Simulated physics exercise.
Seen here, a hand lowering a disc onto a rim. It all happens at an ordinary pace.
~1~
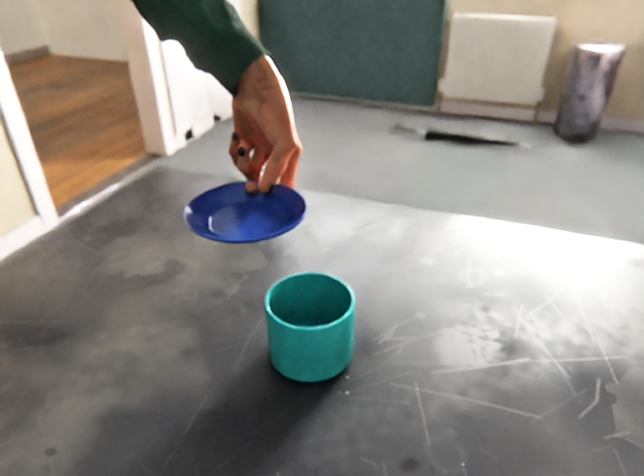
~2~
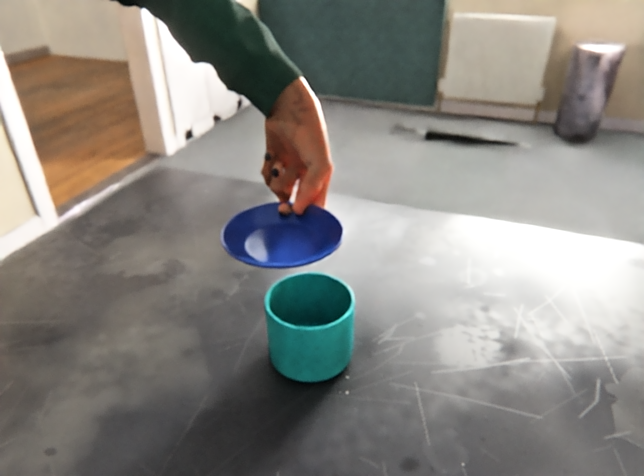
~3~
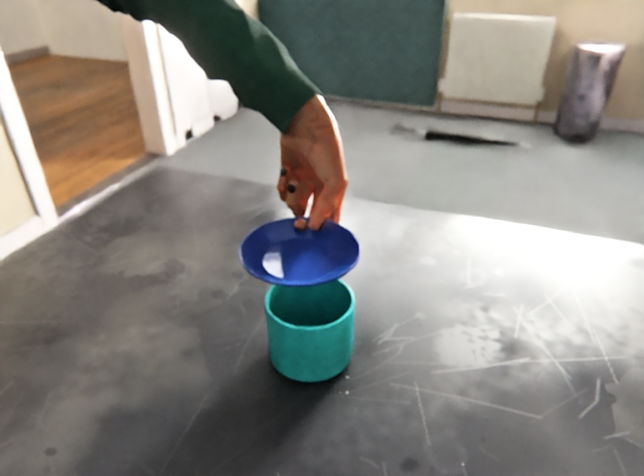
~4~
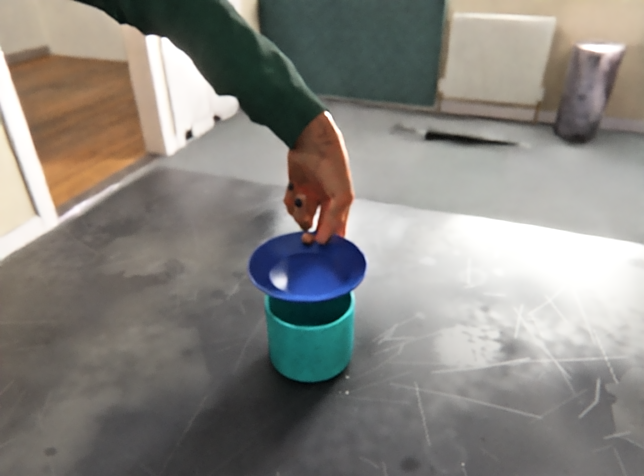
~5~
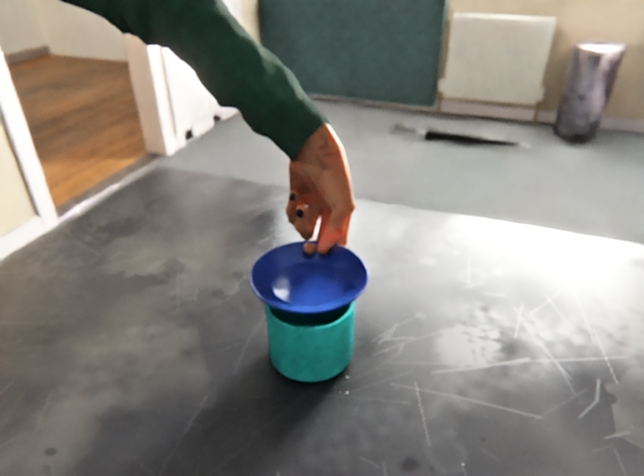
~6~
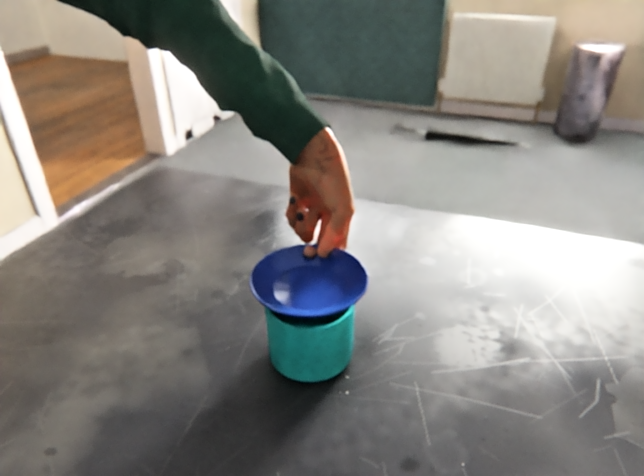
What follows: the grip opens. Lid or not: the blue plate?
The blue plate works as a lid.
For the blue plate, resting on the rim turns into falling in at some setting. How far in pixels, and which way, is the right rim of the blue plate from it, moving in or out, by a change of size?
A shift of 16 pixels, going left.
Then, 0.10 s after the last picture, blue plate moving near (310, 293).
At rest, the blue plate rests on the rim, near (310, 292).
